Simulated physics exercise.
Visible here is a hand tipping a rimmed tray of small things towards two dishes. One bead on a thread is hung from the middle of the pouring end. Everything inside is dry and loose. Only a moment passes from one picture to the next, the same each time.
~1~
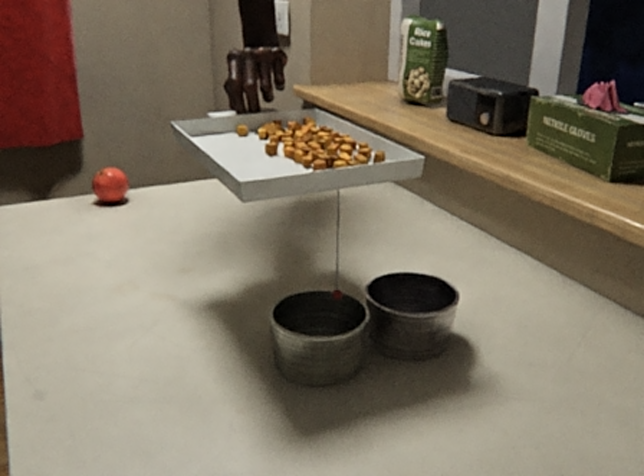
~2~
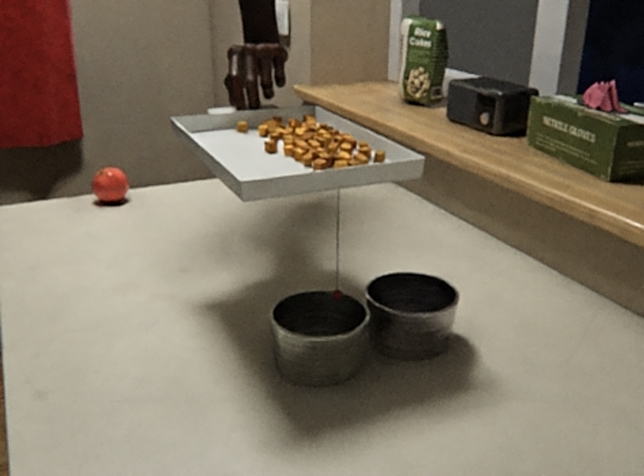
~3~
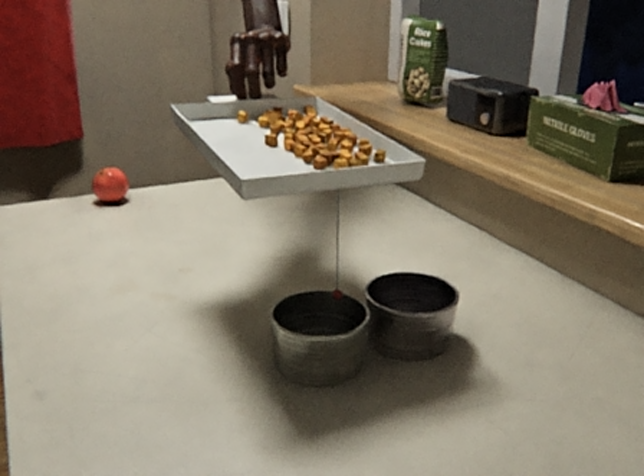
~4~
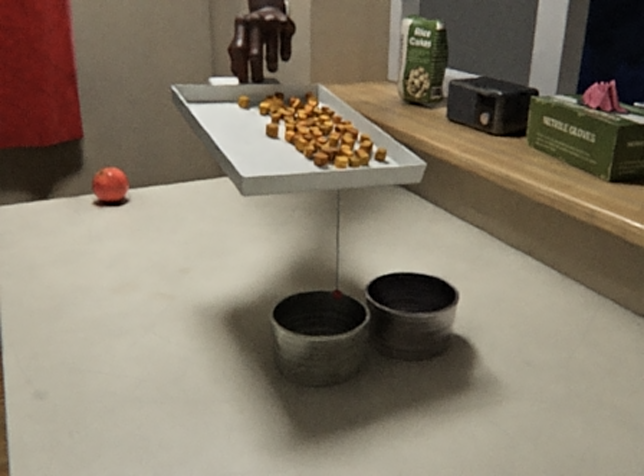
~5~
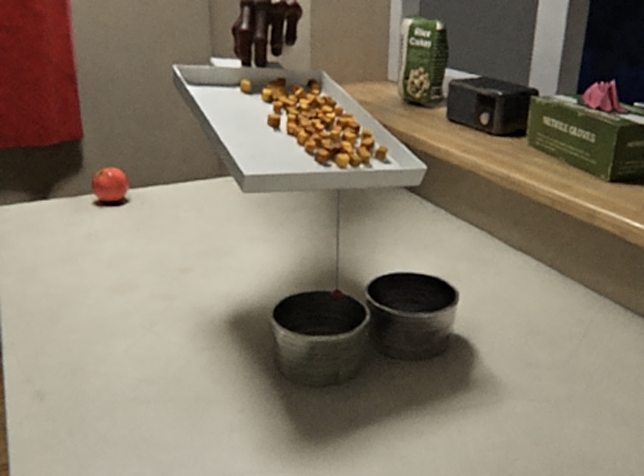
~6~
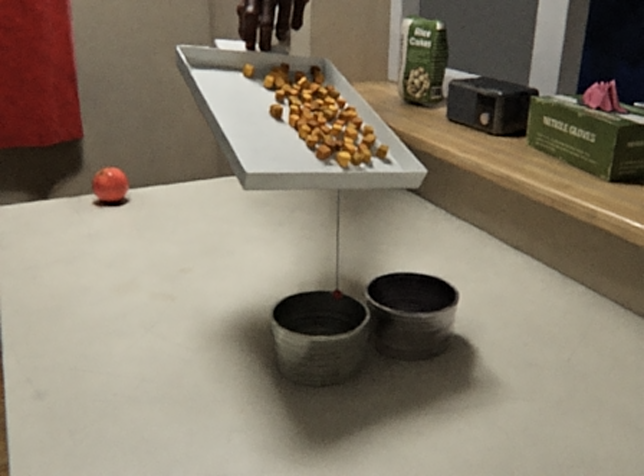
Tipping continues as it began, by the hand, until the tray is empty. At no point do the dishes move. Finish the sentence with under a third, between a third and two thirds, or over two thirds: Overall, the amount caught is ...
Overall, the amount caught is between a third and two thirds.
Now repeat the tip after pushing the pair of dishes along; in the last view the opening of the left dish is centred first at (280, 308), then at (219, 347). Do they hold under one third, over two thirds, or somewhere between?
At the first spot I'd expect less than a third, and at the second spot under a third.
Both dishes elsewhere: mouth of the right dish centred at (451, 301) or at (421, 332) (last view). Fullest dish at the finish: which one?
First try, the dish at right; second try, the dish at right.
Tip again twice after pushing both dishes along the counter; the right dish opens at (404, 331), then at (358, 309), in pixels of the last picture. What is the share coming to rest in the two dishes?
I'd say about 40 percent, followed by about 20 percent.
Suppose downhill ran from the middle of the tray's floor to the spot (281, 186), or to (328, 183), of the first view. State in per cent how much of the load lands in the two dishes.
First heading 10 %, second heading 0 %.
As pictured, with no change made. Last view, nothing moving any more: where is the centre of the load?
It settles centred around (421, 345).
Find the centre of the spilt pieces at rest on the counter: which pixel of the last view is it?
Centre: Roughly (469, 412).
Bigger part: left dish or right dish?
The fuller one is the rightmost dish.
Soon after the last picture, tray tipped steeply; nearly all on the tray; a stray few in the air.
A little later, tray tipped past a quarter turn; most on the tray; a small part in the right dish; a small part outside both; a stray few in the air.
Later still, tray tipped past a quarter turn; about half in the right dish; about half outside both.
By the end, tray tipped past a quarter turn; none in the left dish; about half in the right dish; about half outside both.
